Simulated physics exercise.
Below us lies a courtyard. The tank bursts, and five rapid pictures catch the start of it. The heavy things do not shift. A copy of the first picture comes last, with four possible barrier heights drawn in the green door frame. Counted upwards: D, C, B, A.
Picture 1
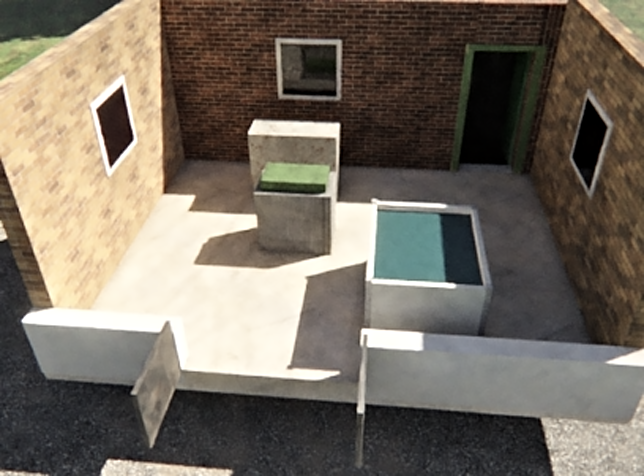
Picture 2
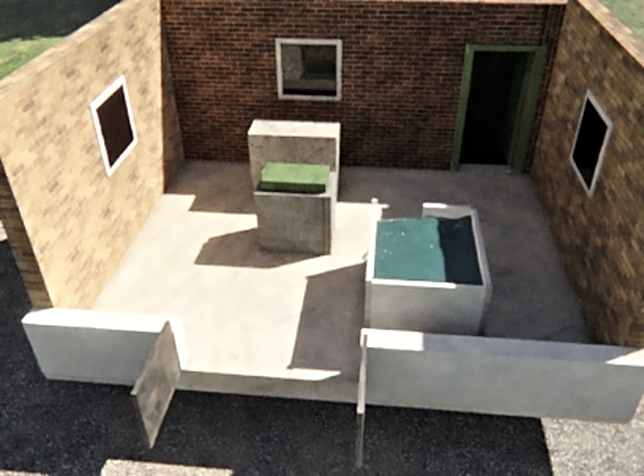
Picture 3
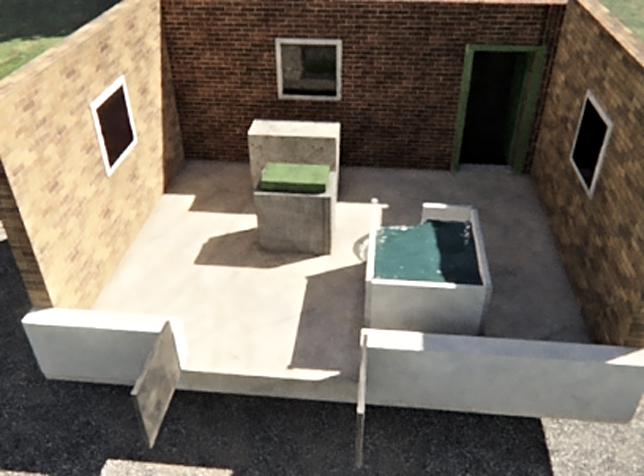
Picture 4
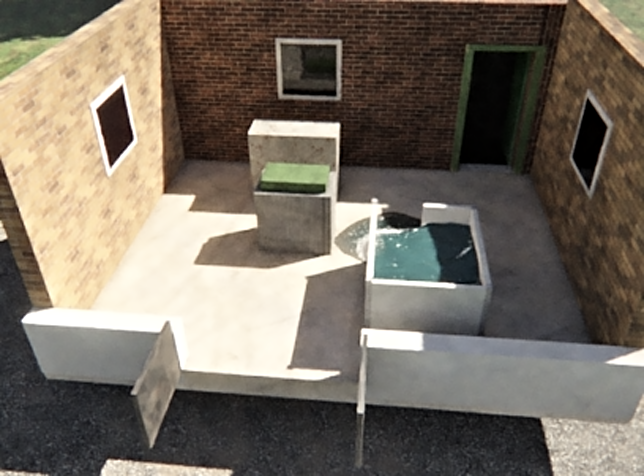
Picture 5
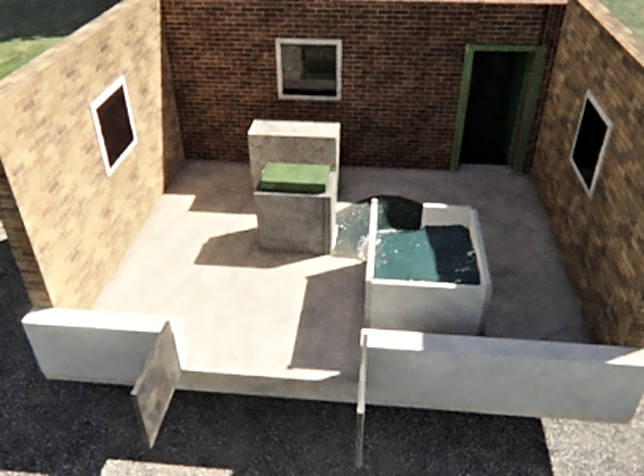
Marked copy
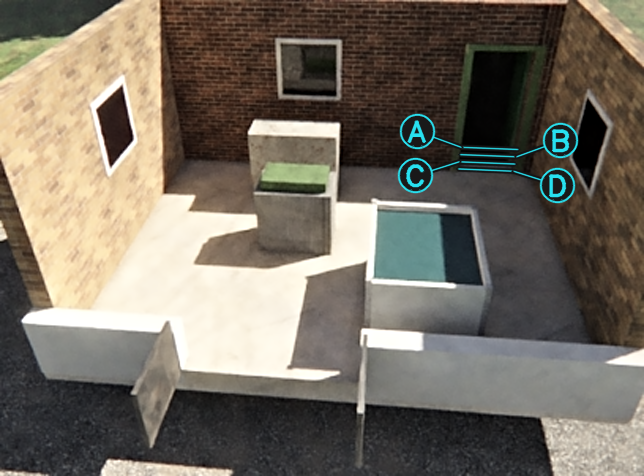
To begin with, blue-green water lies still in a pale tank in a brick-walled courtyard, near a block with a green top. The water's surface then breaks into ripples and sinks towards the back, and water appears on the floor beyond the tank's back left corner, spreading towards the block.
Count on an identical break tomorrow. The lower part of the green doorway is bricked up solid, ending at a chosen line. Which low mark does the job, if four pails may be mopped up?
C is the one.
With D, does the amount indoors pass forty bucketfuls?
No, it does not.
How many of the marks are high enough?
Three.
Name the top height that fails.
Here it is height D.
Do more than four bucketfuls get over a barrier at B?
No.
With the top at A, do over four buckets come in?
No, not at all.
On the marked copy, A at (489, 148); B at (488, 155); C at (487, 162); D at (485, 170); from the bottom up D, C, B, A.
With A, nothing gets over.
With B, nothing gets over.
With C, a splash gets over, under a bucket.
With D, some 15 bucketfuls get in.
